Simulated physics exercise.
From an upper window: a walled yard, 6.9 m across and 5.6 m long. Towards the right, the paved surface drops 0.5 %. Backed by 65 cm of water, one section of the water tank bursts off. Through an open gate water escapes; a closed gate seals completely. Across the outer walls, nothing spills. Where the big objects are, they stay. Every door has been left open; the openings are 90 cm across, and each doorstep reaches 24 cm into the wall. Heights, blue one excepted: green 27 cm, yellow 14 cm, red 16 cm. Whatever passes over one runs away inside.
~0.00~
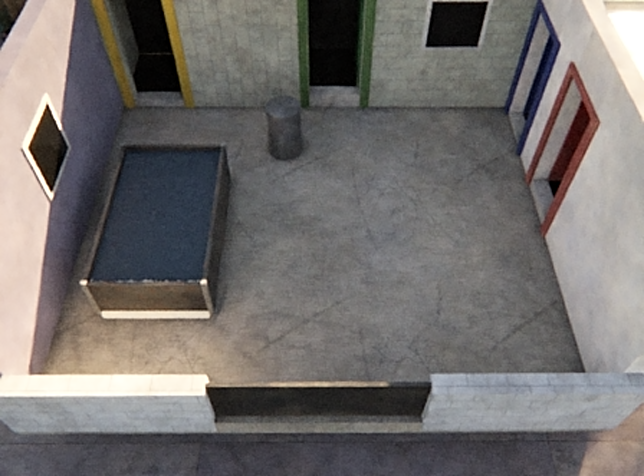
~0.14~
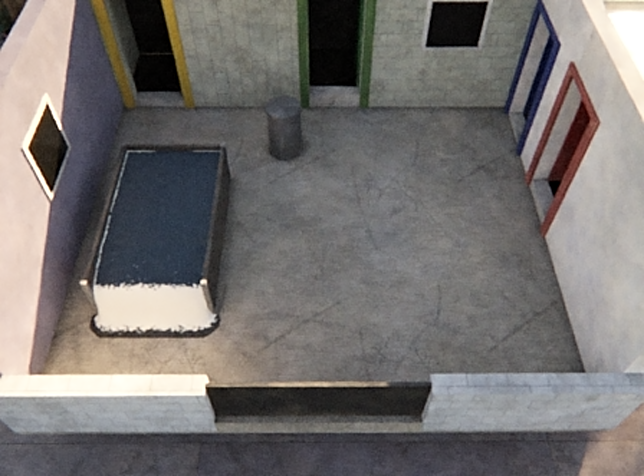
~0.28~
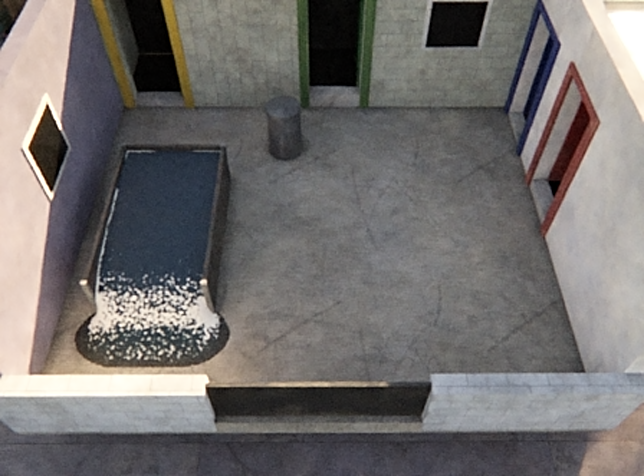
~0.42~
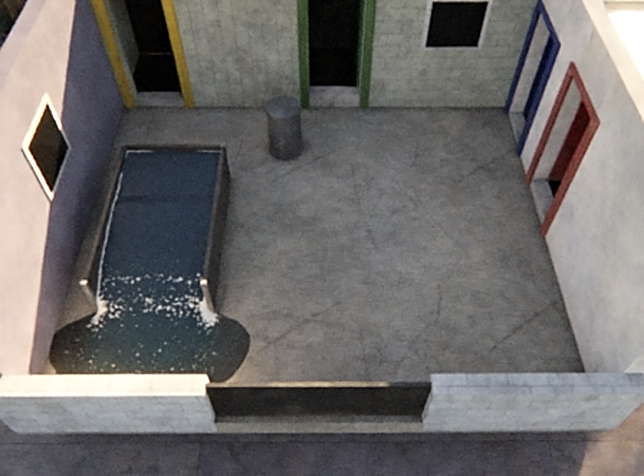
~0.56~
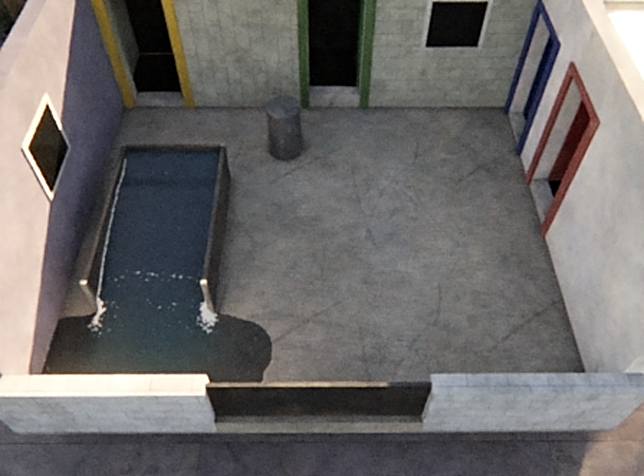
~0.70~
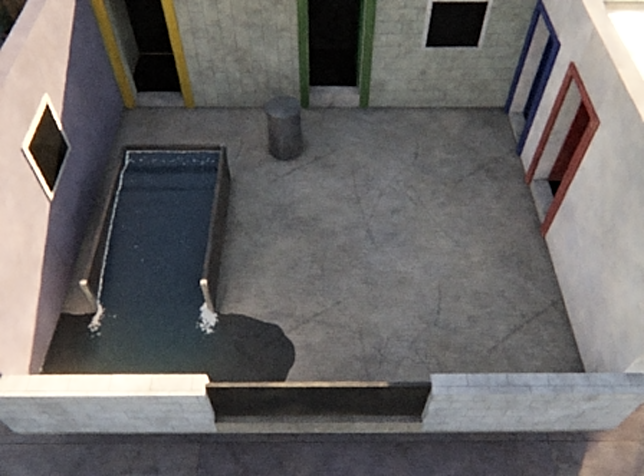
A water tank opens at its near end and water pours out, spreading across the floor.
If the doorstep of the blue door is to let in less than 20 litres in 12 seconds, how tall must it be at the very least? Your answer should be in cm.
At the very least, close to 10.5 cm.
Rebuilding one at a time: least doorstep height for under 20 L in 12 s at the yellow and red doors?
You'd want about 20 centimetres at yellow and about 6.5 centimetres at red.
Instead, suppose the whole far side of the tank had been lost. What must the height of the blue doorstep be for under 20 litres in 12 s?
It needs to be about 14.5 cm high.
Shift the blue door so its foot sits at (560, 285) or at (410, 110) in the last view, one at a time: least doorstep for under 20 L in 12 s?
Roughly 13.0 cm, then roughly 7.5 cm.
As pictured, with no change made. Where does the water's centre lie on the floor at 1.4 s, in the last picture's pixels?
The water is centred around (166, 293) in the last picture's pixels.
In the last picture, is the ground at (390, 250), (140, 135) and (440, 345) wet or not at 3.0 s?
Status: Submerged / submerged / submerged.
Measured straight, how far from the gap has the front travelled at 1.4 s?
Roughly 3.4 m.
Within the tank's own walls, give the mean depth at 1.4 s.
It averages close to 38 centimetres.
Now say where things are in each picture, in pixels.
The first frame shows the water tank at (161, 212) is whole and still, 65 cm deep; the blue door at (529, 85) is dry.
In the second frame, water pours out at (153, 302) and has run 0.3 m, to (102, 330); about 9 cm deep outside, 65 cm at the back.
In the third frame, the gap is at (154, 304), the front 0.7 m out at (104, 359); the back of the water tank holds 65 cm.
In the fourth frame, the front is at a hidden place, 1.2 m from the gap at (154, 305); 2.4 m2 of floor is wet, 65 cm left at the back.
In the fifth frame, the front is at a hidden place, 1.4 m from the gap at (154, 305); 3.1 m2 of floor is wet, 65 cm left at the back.
In the sixth frame, the gap is at (154, 305), the front 1.6 m out at a hidden place; the back of the water tank holds 60 cm; 5.8 m in a straight line remain to the blue door at (529, 85).
After 1.4 s water covers 15 % of the floor, deepest (50 cm) near (34, 404); it has not reached the blue door.
After 3.0 s water covers 45 % of the floor, deepest (32 cm) near (34, 404); it has not reached the blue door.
After 12.0 s water covers 100 % of the floor, deepest (10 cm) near (549, 260); 8 cm at the blue door, 81 litres in over its 6 cm doorstep.
At the blue door as built, the water arrived by 4.2 s and peaked near 15 cm at 8.2 s.
Run again over the same 12 s with other heights there, 42 litres in over 8.5 cm, 11 litres over 12 cm. The limit of 20 litres is kept from about 10.5 cm up.
